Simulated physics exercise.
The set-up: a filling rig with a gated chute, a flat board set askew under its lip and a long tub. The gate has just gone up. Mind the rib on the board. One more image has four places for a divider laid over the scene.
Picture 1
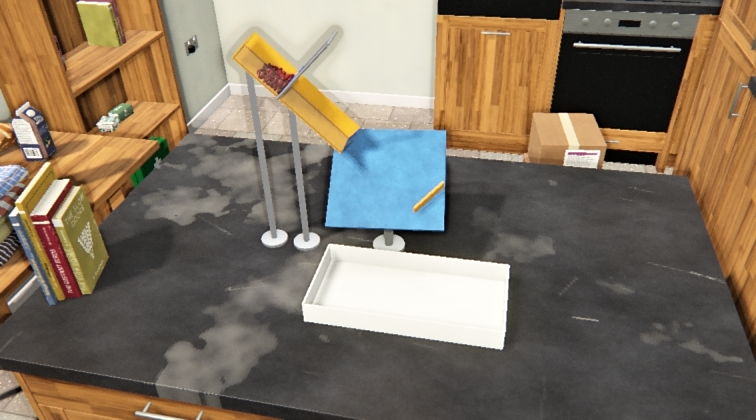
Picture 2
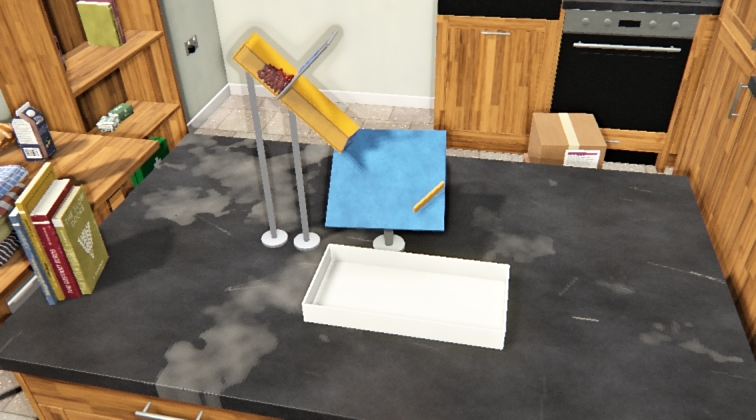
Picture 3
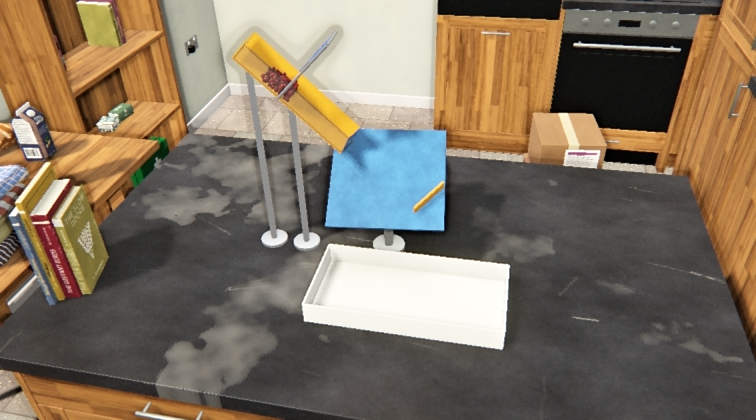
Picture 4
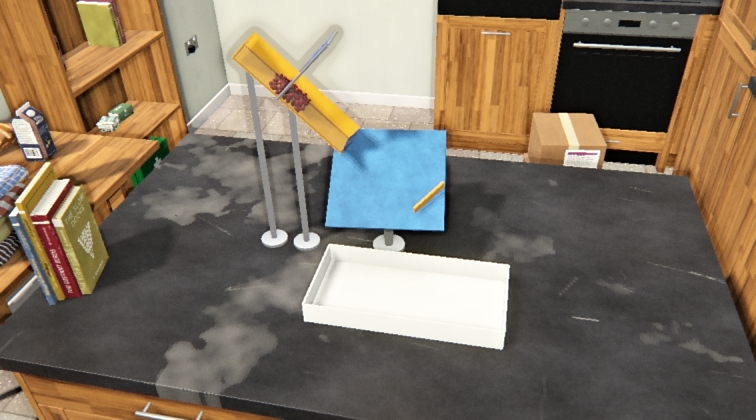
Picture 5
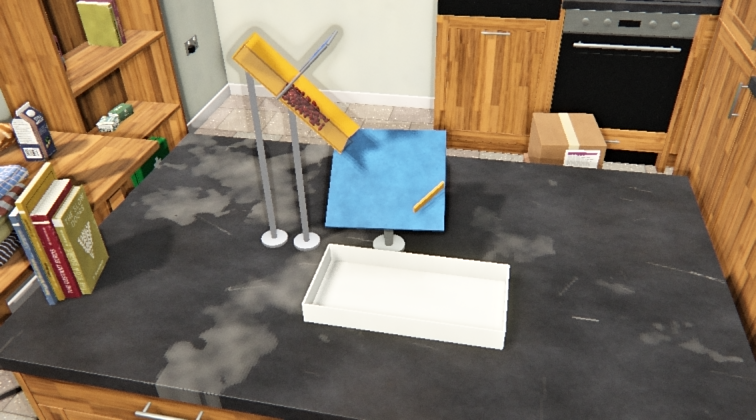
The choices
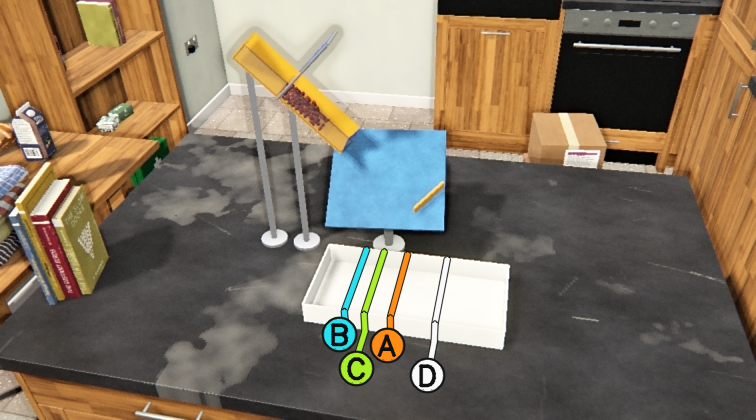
A dark, pale-blotched countertop fills a kitchen seen from above at an angle, with wooden shelves at left and an oven behind. A yellow chute on two grey stands slopes down to the right above a tilted blue board with a small orange rib, behind an empty white tub, with books at left. Reddish-brown beans slide partway down the chute, spreading out, while the camera stays still.
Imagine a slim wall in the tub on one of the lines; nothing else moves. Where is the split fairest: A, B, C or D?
Line A does it best.
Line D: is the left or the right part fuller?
The left side.
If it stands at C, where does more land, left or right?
The right side.
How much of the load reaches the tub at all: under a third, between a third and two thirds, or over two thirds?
Over two thirds.
On the marked copy, line A crosses the front rim at (390, 316); line B crosses the front rim at (344, 310); line C crosses the front rim at (364, 312); line D crosses the front rim at (435, 322).
With A, of what is caught, about a quarter on the left of the divider, about two thirds on the right.
With B, of what is caught, a stray few on the left of the divider, nearly all on the right.
With C, of what is caught, a small part on the left of the divider, nearly all on the right.
With D, of what is caught, nearly all on the left of the divider, a stray few on the right.
